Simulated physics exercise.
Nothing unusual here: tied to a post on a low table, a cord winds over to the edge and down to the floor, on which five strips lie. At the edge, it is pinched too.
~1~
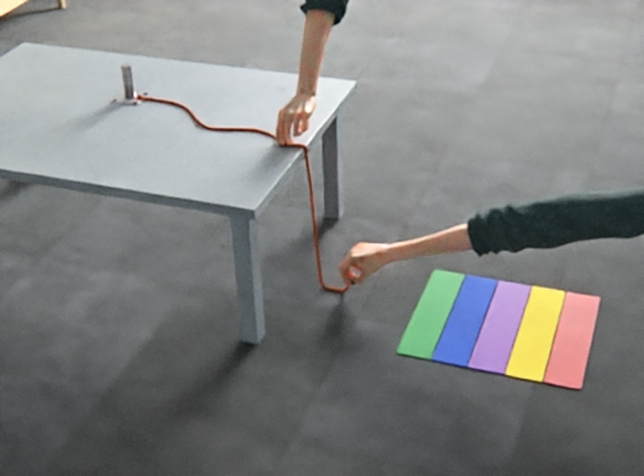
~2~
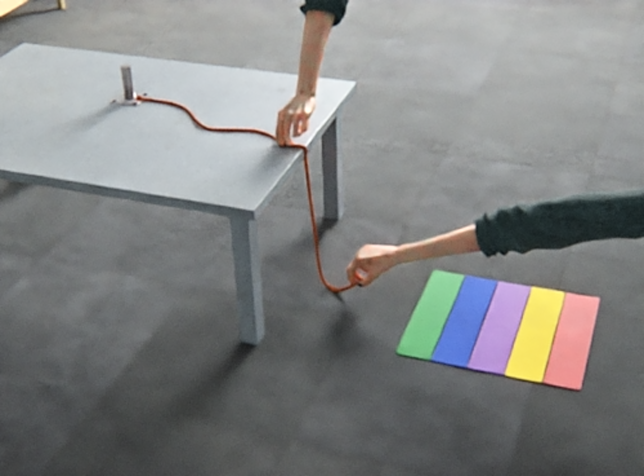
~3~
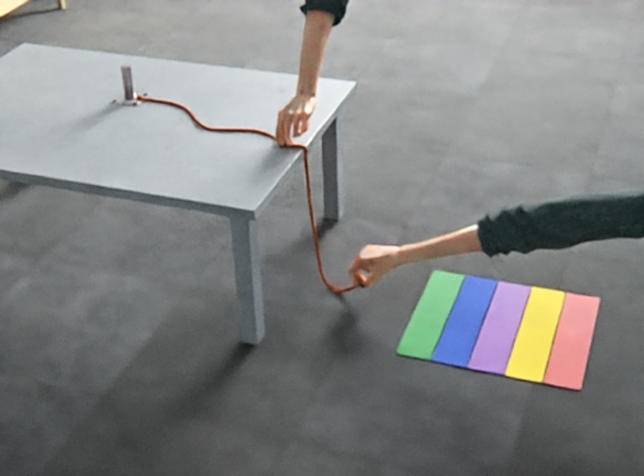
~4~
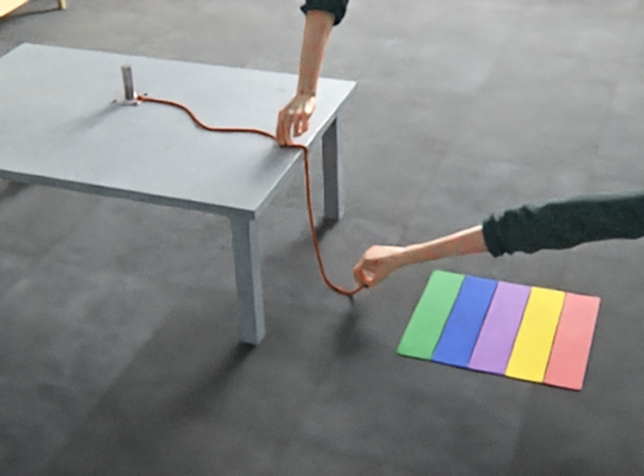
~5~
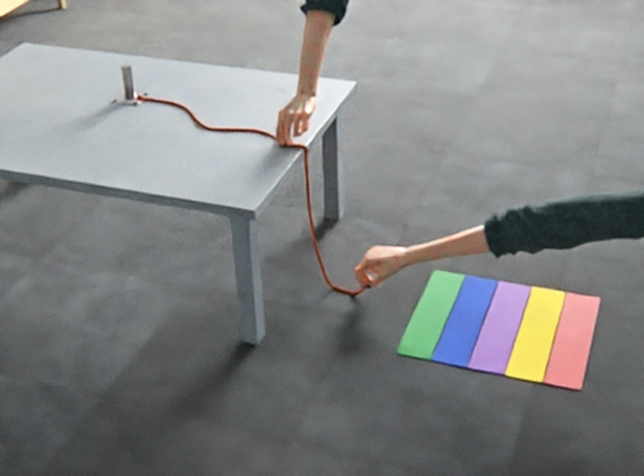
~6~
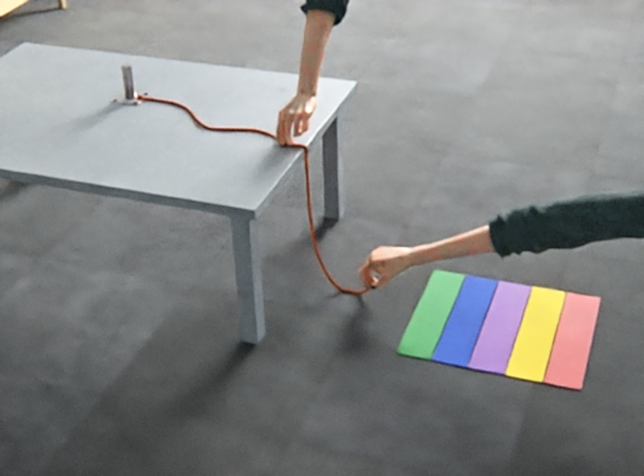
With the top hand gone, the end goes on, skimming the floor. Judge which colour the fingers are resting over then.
The blue strip.
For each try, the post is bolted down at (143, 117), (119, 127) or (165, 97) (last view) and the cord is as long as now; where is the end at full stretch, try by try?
Try by try: (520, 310), (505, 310) and (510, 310).
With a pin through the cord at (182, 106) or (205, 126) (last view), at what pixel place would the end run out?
In order: Close to (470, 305) and close to (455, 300).
Soon after, end near (407, 292); short of the strips.
After that, end near (447, 299); over green.
At the stop, end near (470, 303); over blue. It gets as far as the blue strip.
